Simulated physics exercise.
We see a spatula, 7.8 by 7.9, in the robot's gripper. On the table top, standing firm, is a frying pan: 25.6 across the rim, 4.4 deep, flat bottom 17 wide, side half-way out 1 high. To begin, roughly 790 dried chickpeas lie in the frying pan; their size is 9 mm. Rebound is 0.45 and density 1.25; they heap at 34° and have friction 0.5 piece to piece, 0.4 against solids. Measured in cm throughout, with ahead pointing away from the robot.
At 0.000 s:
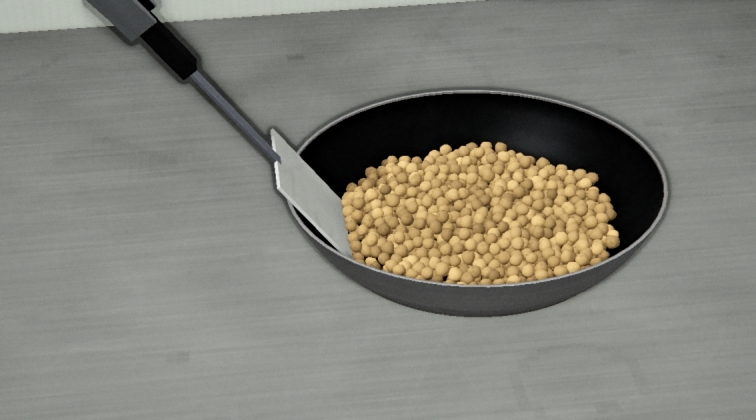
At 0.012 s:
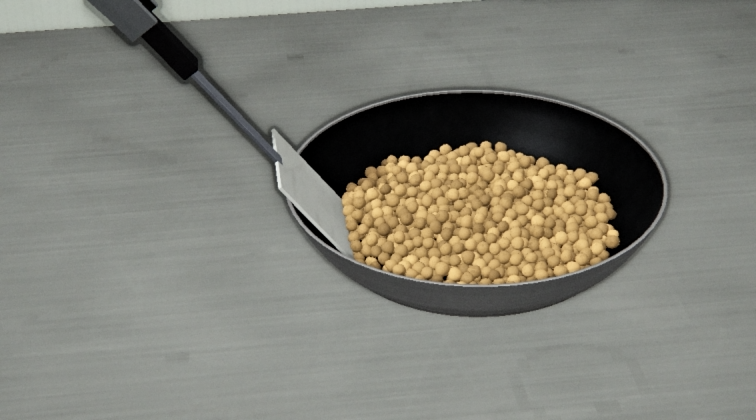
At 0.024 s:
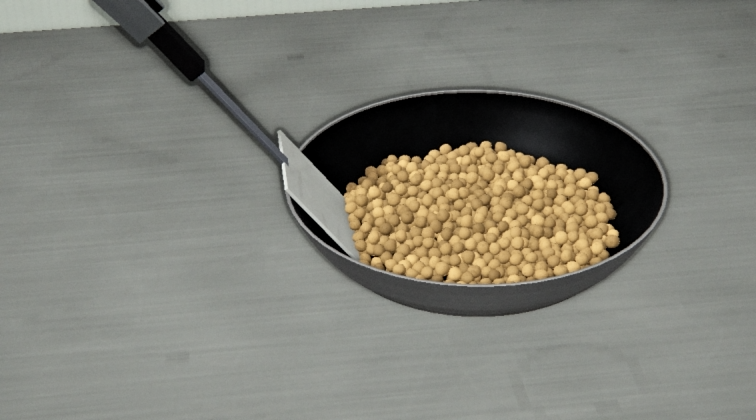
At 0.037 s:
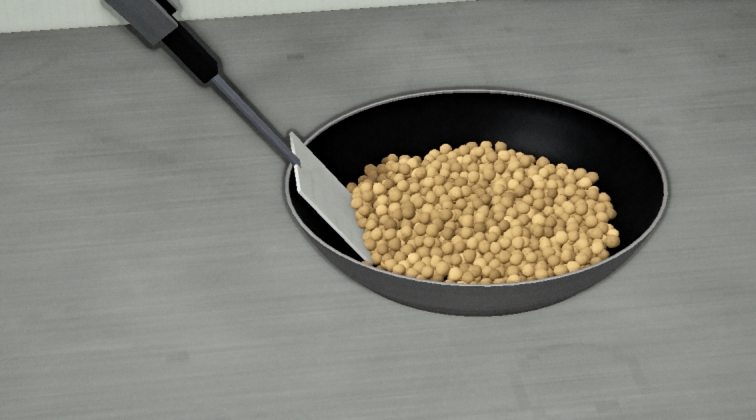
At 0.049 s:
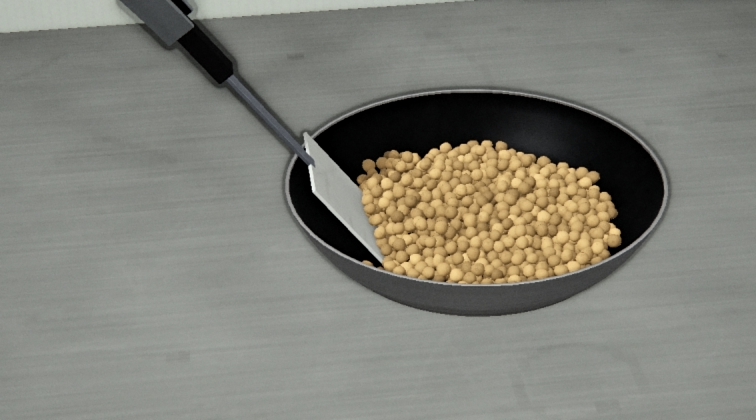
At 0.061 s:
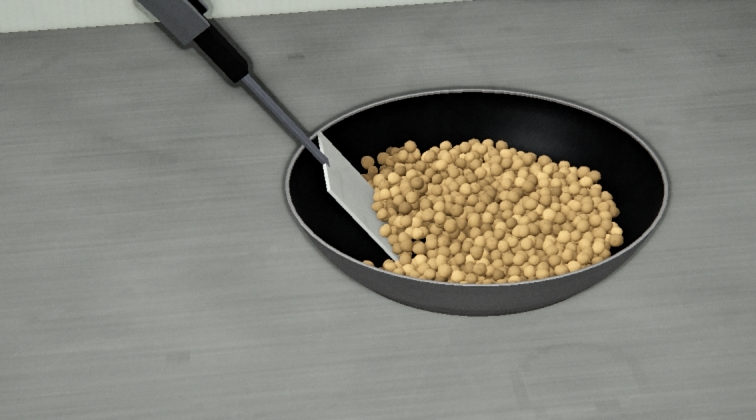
On a grey wood-grain table top, a gripper-held spatula resting still, then sliding slightly right, nudging chickpeas in a black frying pan.
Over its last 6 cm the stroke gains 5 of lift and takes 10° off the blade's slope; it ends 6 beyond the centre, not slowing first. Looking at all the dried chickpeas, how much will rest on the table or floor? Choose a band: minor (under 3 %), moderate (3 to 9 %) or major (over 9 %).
Moderate.
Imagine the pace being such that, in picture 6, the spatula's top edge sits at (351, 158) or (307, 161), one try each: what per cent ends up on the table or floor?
Try one roughly 15 per cent; try two roughly 0 per cent.
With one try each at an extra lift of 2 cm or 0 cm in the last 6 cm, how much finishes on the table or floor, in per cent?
I'd say close to 0 percent for the first and close to 0 percent for the second.
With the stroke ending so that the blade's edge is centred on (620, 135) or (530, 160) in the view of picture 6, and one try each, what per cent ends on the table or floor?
Try 1: Approx. 15 %; try 2: Approx. 0 %.
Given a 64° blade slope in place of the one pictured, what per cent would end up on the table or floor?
It would come to roughly 5 percent.
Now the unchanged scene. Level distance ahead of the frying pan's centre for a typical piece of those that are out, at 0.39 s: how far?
The distance is about 20 cm.
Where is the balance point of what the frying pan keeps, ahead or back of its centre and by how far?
The balance point is about 4.0 cm ahead.
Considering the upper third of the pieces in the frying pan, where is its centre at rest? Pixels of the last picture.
About (583, 195).
After 0.11 s, sloping 54°, highest piece 10 above the table; 787 in the frying pan, 1 on the blade or in flight.
After 0.17 s, sloping 50°, highest piece 12 above the table; 786 in the frying pan, 2 on the blade or in flight.
After 0.39 s, sloping 44°, highest piece 5 above the table; 743 in the frying pan, 43 on the table or floor, 2 on the blade or in flight.
After 1.44 s, sloping 44°, highest piece 5 above the table; 743 in the frying pan, 45 on the table or floor.
In the end, 743 in the frying pan, 45 on the table or floor. That is 6 % on the table or floor.
